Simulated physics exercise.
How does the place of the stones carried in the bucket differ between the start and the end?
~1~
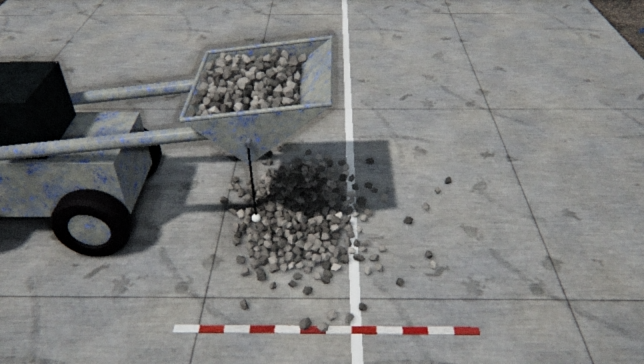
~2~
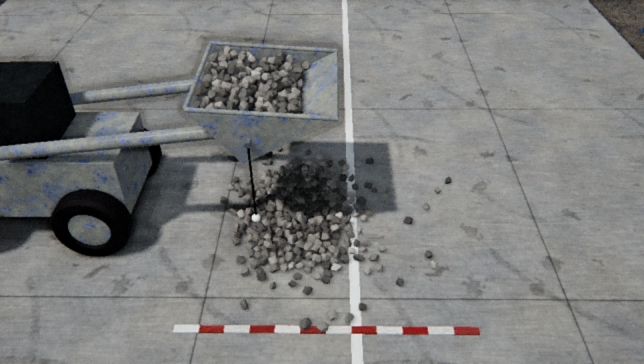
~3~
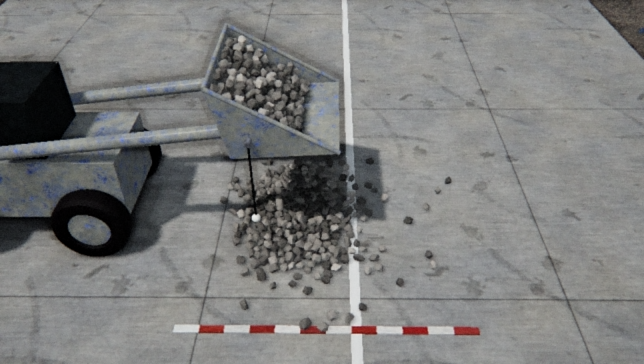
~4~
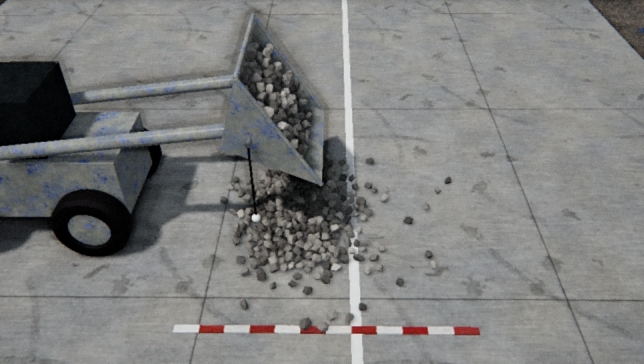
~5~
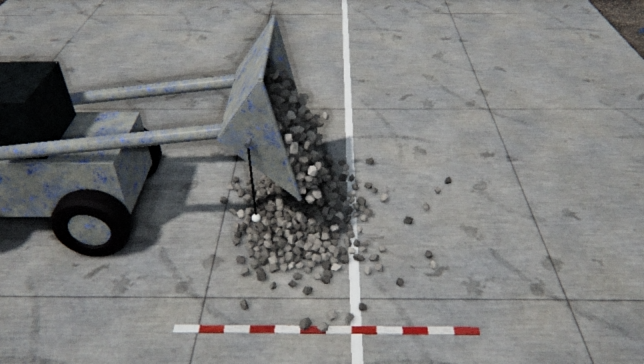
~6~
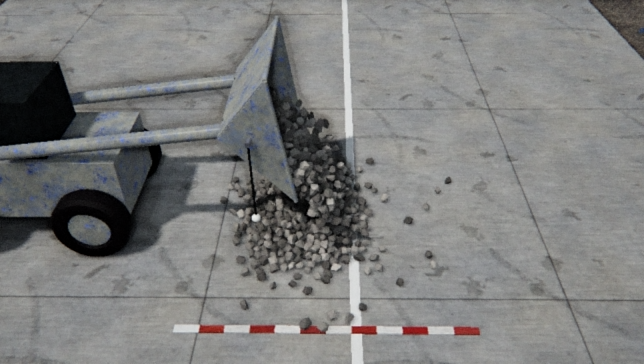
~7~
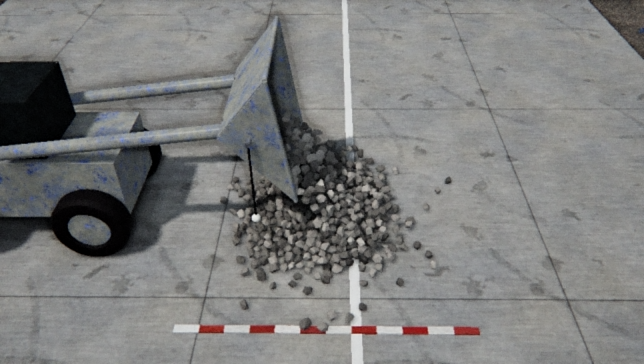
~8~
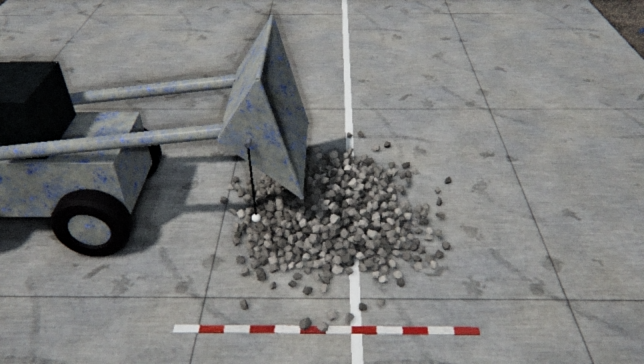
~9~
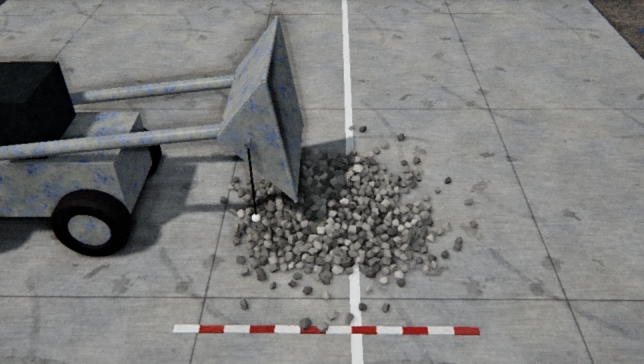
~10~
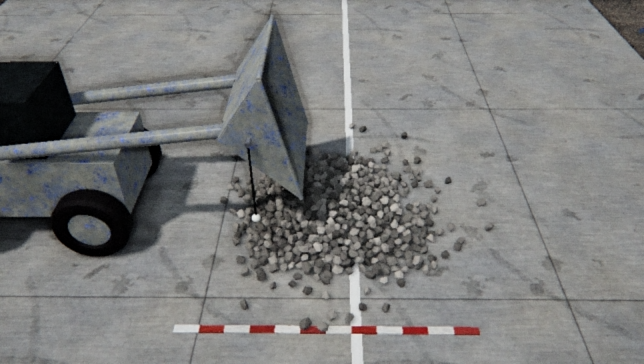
At the start they sit up in the raised bucket, left of the white line. By the end they have come down to the ground and lie lower and farther right, in a broad heap that spreads across the line.
